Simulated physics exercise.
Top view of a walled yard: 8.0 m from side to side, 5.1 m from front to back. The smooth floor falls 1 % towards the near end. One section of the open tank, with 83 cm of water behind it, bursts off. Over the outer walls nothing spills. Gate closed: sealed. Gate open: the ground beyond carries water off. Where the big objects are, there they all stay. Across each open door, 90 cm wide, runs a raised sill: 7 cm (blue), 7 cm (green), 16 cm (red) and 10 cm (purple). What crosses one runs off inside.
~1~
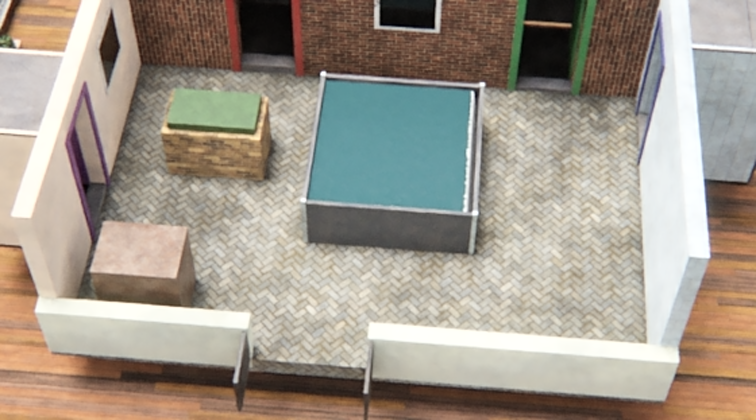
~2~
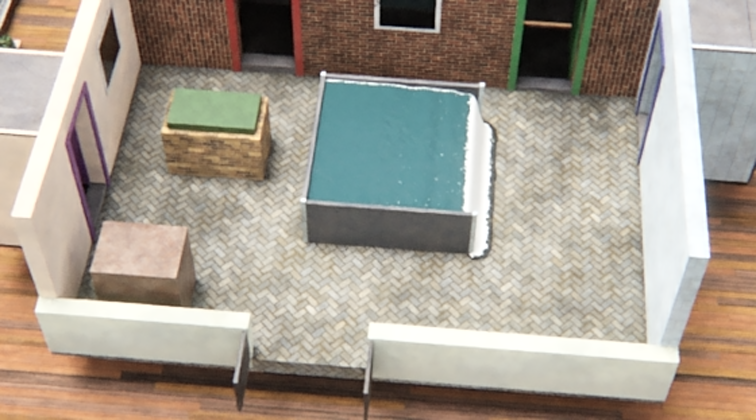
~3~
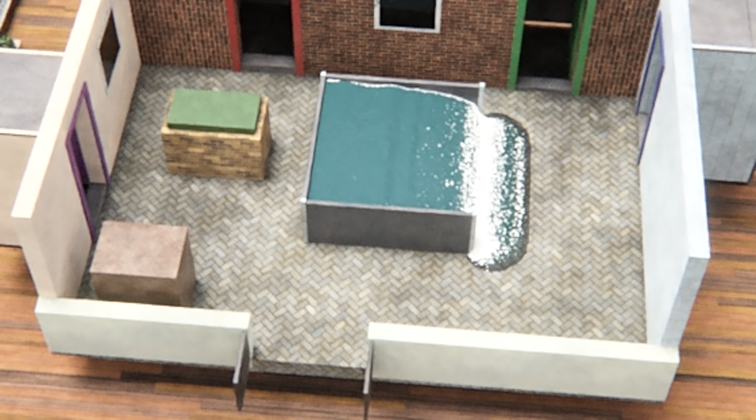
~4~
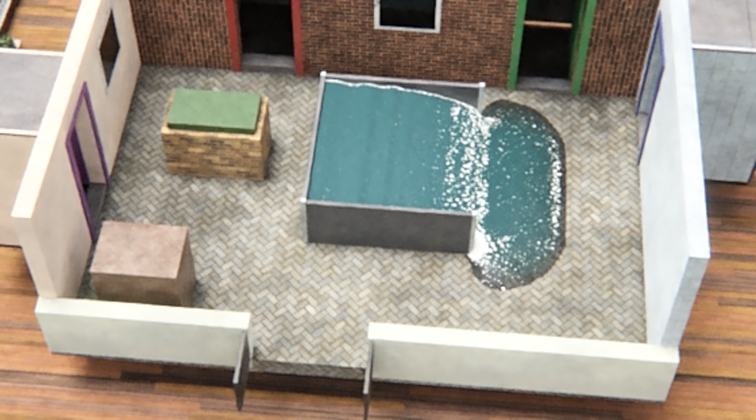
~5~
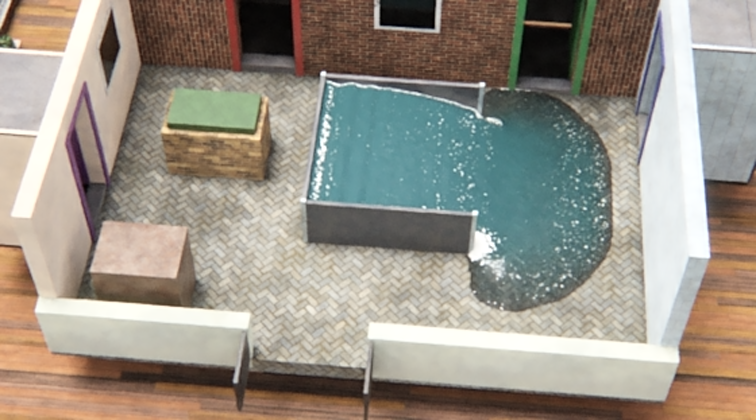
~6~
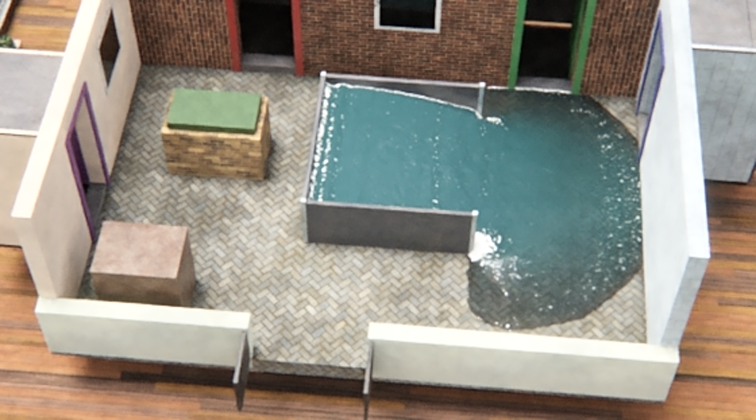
Teal water lies still in a square open tank in a walled, brick-paved yard, then pours out through its right side in a white, foaming band. It spreads across the paving in a widening rounded pool, reaching toward the back and right walls, while the two boxes on the left stay dry.
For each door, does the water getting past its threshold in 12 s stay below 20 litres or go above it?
Blue door: The inflow ends up higher than the cap. Green door: The inflow ends up higher than the cap. Red door: The inflow ends up lower than the cap. Purple door: The inflow ends up higher than the cap.
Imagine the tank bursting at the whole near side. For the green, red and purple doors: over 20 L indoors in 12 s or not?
Then: Green beyond it, red short of it, purple short of it.
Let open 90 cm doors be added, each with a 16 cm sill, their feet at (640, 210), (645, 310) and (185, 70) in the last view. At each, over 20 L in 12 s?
The first one exceeds it, the second one exceeds it, and the third one doesn't reach it.
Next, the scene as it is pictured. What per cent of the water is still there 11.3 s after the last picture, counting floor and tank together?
Roughly 72 per cent is still there.
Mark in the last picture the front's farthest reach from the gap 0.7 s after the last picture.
Somewhere around (644, 375).
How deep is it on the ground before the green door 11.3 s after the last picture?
Some 4.5 cm.
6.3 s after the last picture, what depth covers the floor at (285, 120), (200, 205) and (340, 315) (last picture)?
First spot near 2 cm, second near 4 cm, third near 7 cm.
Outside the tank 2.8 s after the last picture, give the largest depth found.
It gets to some 39 cm.
Then, 0.7 s after the last picture water covers 35 % of the floor and is deepest (55 cm) near (637, 207); blue door 30 cm at the sill, 85 L in, green door 13 cm at the sill, 8 L in, red door not reached, purple door not reached.
Then, 1.5 s after the last picture water covers 35 % of the floor and is deepest (61 cm) near (644, 375); blue door 40 cm at the sill, 290 L in, green door 11 cm at the sill, 27 L in, red door not reached, purple door not reached.
Then, 2.8 s after the last picture water covers 55 % of the floor and is deepest (39 cm) near (644, 375); blue door 26 cm at the sill, 571 L in, green door 19 cm at the sill, 104 L in, red door not reached, purple door not reached.
Then, 6.3 s after the last picture water covers 95 % of the floor and is deepest (21 cm) near (69, 329); blue door 11 cm at the sill, 728 L in, green door 10 cm at the sill, 193 L in, red door 5 cm at the sill, 0 L in, purple door 16 cm at the sill, 60 L in.
Then, 11.3 s after the last picture water covers 100 % of the floor and is deepest (14 cm) near (108, 332); blue door 6 cm at the sill, 739 L in, green door 5 cm at the sill, 199 L in, red door 11 cm at the sill, 0 L in, purple door 11 cm at the sill, 101 L in.
